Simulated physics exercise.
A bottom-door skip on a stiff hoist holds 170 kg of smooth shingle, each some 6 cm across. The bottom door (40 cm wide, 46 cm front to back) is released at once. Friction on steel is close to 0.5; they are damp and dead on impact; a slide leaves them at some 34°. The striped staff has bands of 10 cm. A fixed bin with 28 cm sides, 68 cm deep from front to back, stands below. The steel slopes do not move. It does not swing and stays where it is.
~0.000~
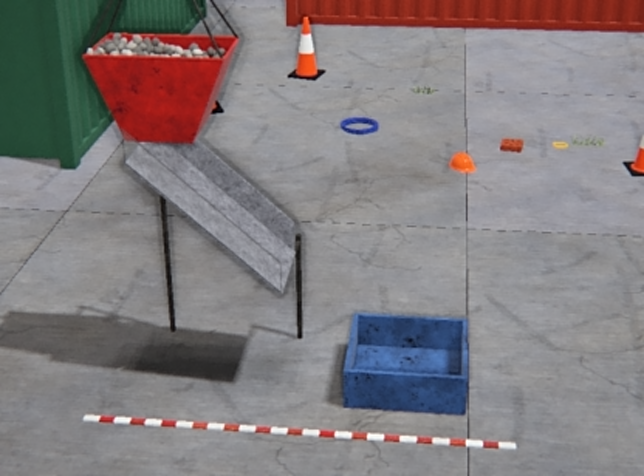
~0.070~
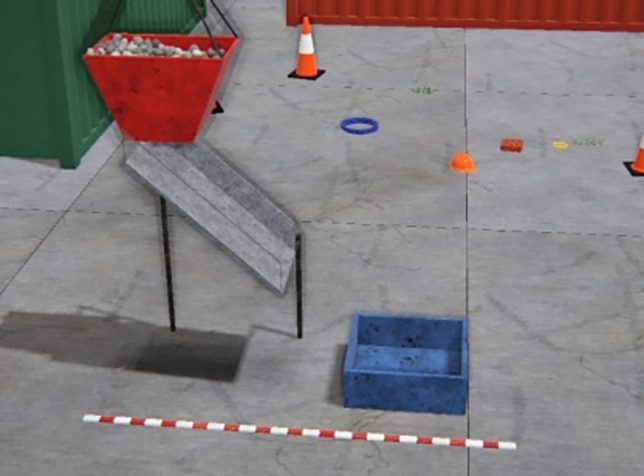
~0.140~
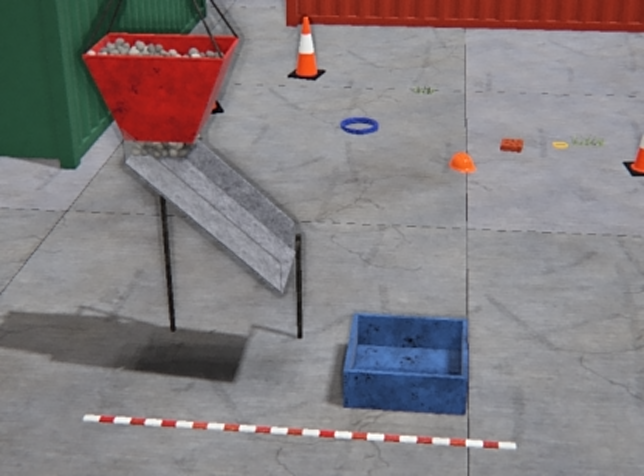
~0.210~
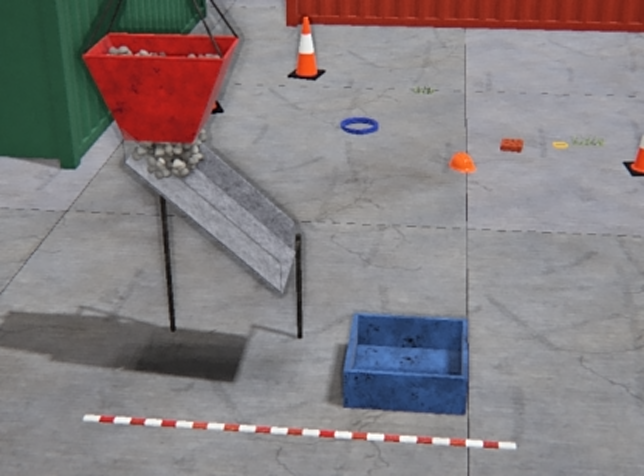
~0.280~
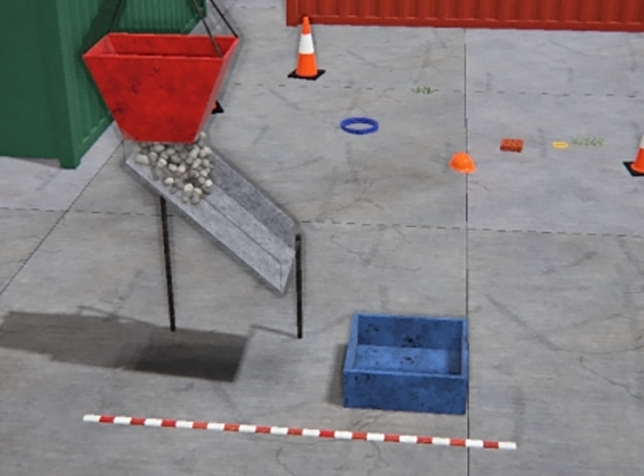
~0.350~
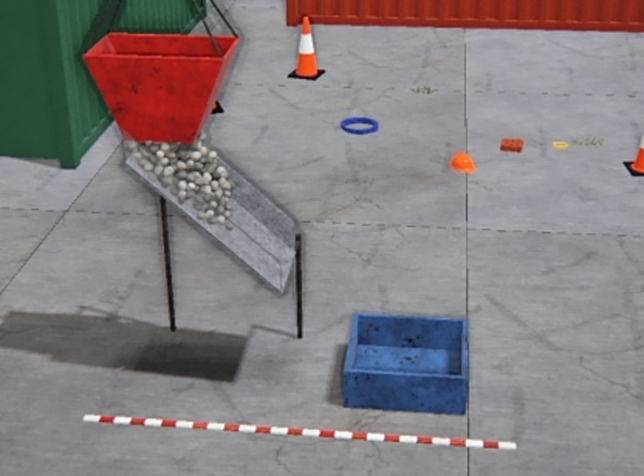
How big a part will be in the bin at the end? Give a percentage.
Close to 68 in a hundred.
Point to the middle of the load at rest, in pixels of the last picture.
Their middle is at about (386, 367).
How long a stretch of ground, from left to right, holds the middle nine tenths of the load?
Roughly 110 cm.
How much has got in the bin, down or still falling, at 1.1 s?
Some 35 per cent.
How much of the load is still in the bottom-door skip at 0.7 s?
It holds some 0 per cent.
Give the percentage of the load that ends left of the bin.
About 30 per cent.
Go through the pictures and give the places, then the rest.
The outlet is at (158, 134); nothing has dropped yet, in the first picture.
The outlet is at (158, 134); 4 % is out, in the second picture.
The outlet is at (158, 134); 13 % is out, the lowest stones still above the rim at (176, 143), 161 cm up, in the third picture.
The outlet is at (158, 134); 25 % is out, the lowest stones still above the rim at (182, 163), 148 cm up, in the fourth picture.
The outlet is at (158, 134); 37 % is out, the lowest stones still above the rim at (202, 189), 132 cm up, in the fifth picture.
The outlet is at (158, 134); 50 % is out, the lowest stones still above the rim at (225, 214), 119 cm up, in the sixth picture.
After 0.7 s, 2 % in the bottom-door skip, 75 % on the steel, 22 % falling or lying left of the bin, 2 % falling or lying in the bin; the stones farthest right are at (371, 354).
After 1.1 s, 0 % in the bottom-door skip, 30 % on the steel, 34 % falling or lying left of the bin, 36 % falling or lying in the bin; the stones farthest right are at (455, 370).
After 1.7 s, 0 % in the bottom-door skip, 32 % falling or lying left of the bin, 67 % falling or lying in the bin, 1 % falling or lying beside or right of the bin; the stones farthest right are at (475, 354).
After 2.6 s, 0 % in the bottom-door skip, 31 % falling or lying left of the bin, 68 % falling or lying in the bin, 1 % falling or lying beside or right of the bin; the stones farthest right are at (494, 346).
After 4.5 s, 0 % in the bottom-door skip, 31 % left of the bin, 68 % in the bin, 1 % beside or right of the bin; the stones farthest right are at (494, 346).
